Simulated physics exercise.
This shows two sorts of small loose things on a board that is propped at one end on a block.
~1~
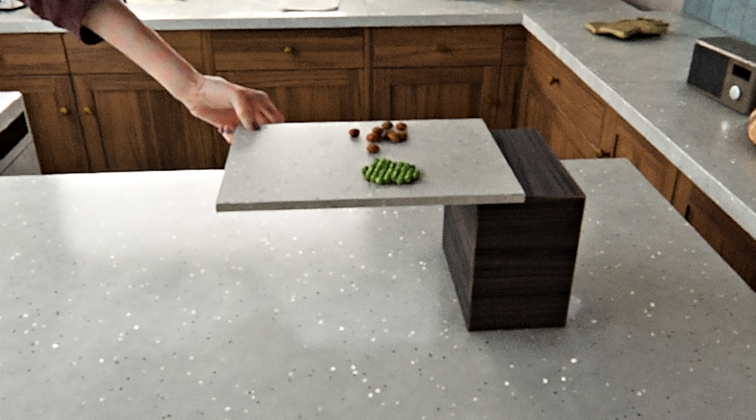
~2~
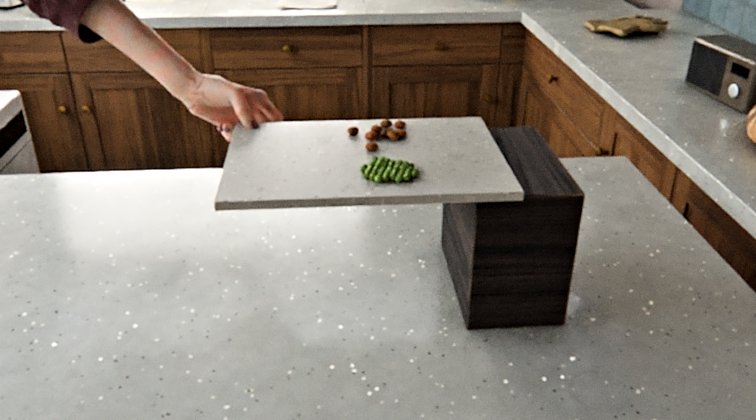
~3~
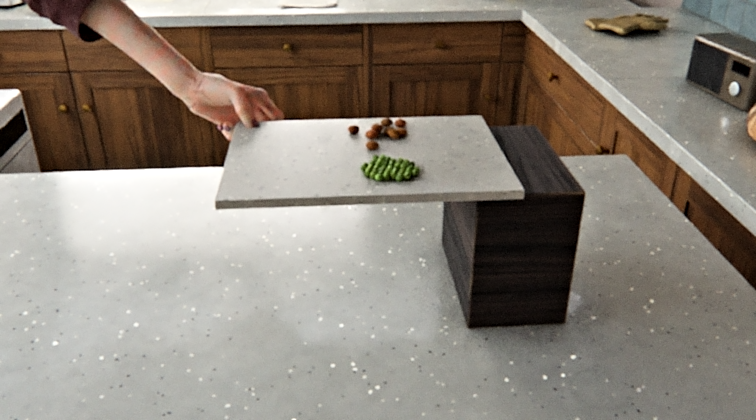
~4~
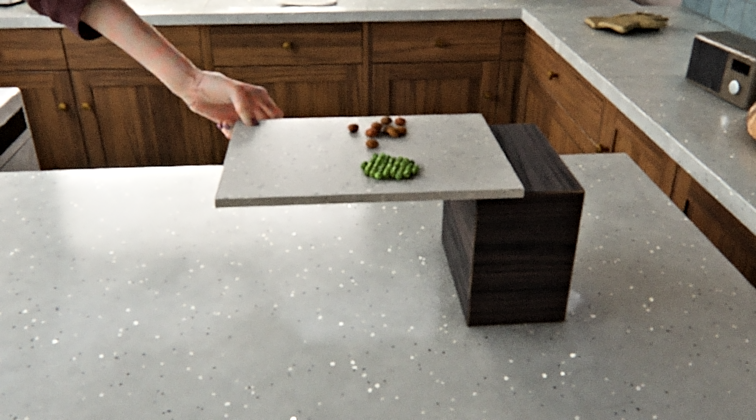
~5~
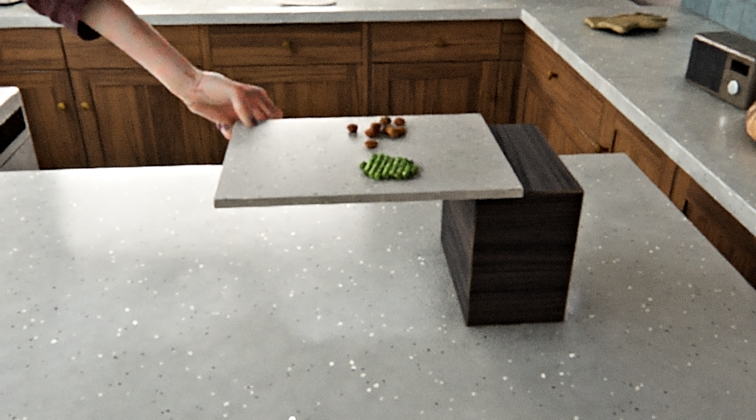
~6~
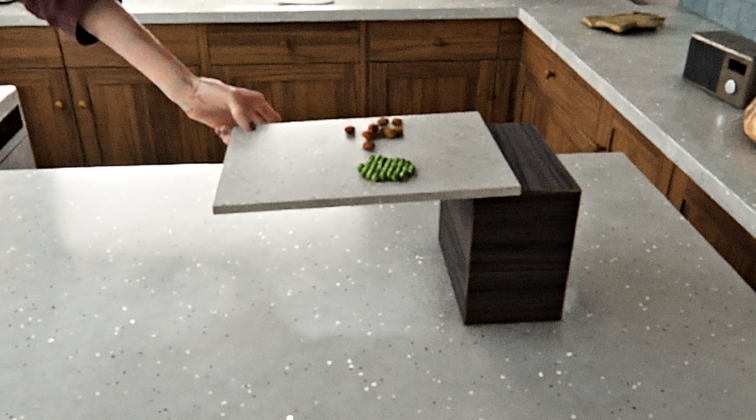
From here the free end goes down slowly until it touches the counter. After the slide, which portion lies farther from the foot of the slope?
The front-end portion gets the longer run.
Then, 0.47 s after the last picture, board sloping at 18°; front portion all still on the board; back portion all still on the board.
Then, 0.97 s after the last picture, board sloping at 36°; front portion mostly up to a board's length out; back portion all still on the board.
Then, 1.57 s after the last picture, board resting at 40°; front portion mostly up to a board's length out; back portion mostly at the foot of the board.
At rest, board resting at 40°; front portion mostly up to a board's length out; back portion mostly at the foot of the board; the front portion has gone farther.
